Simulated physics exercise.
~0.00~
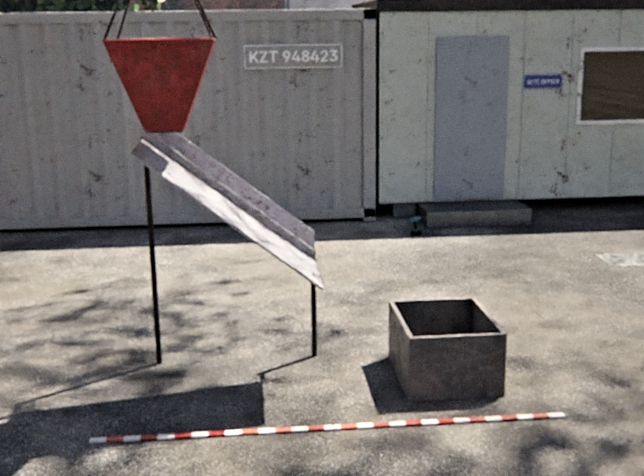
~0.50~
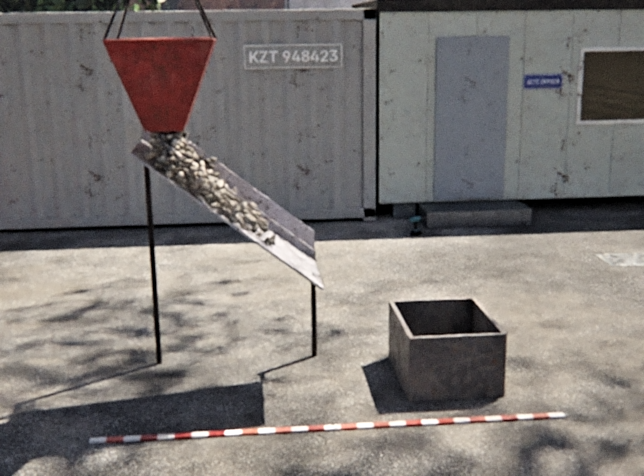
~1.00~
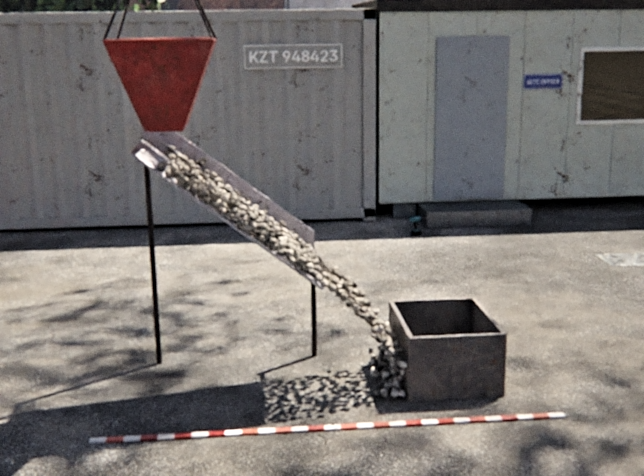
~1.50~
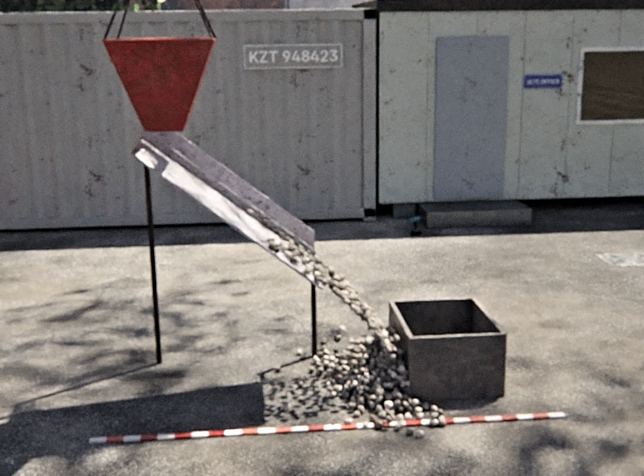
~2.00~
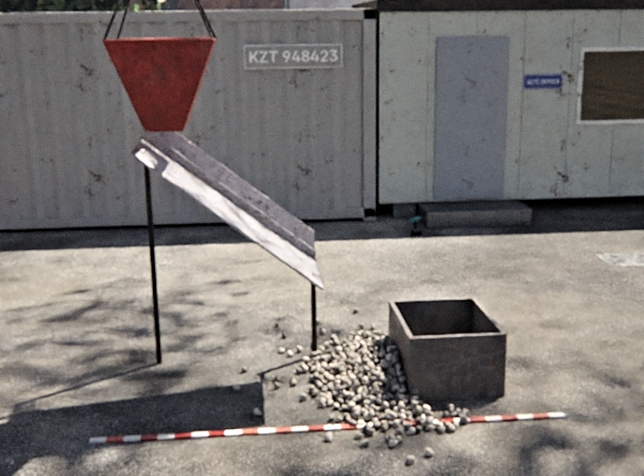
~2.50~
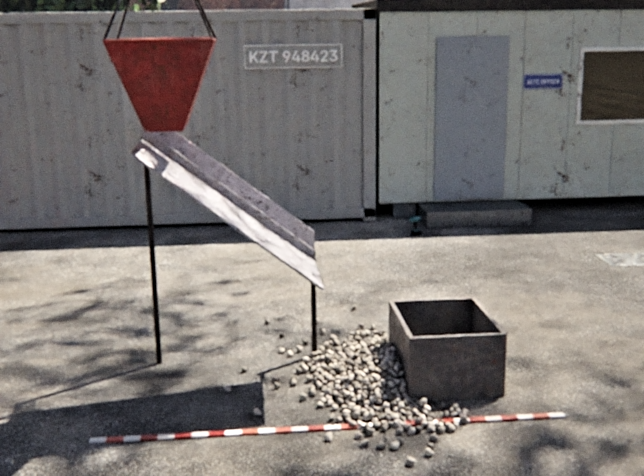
Rounded stones drop from a red hopper, slide down a chute and pile beside the bin.
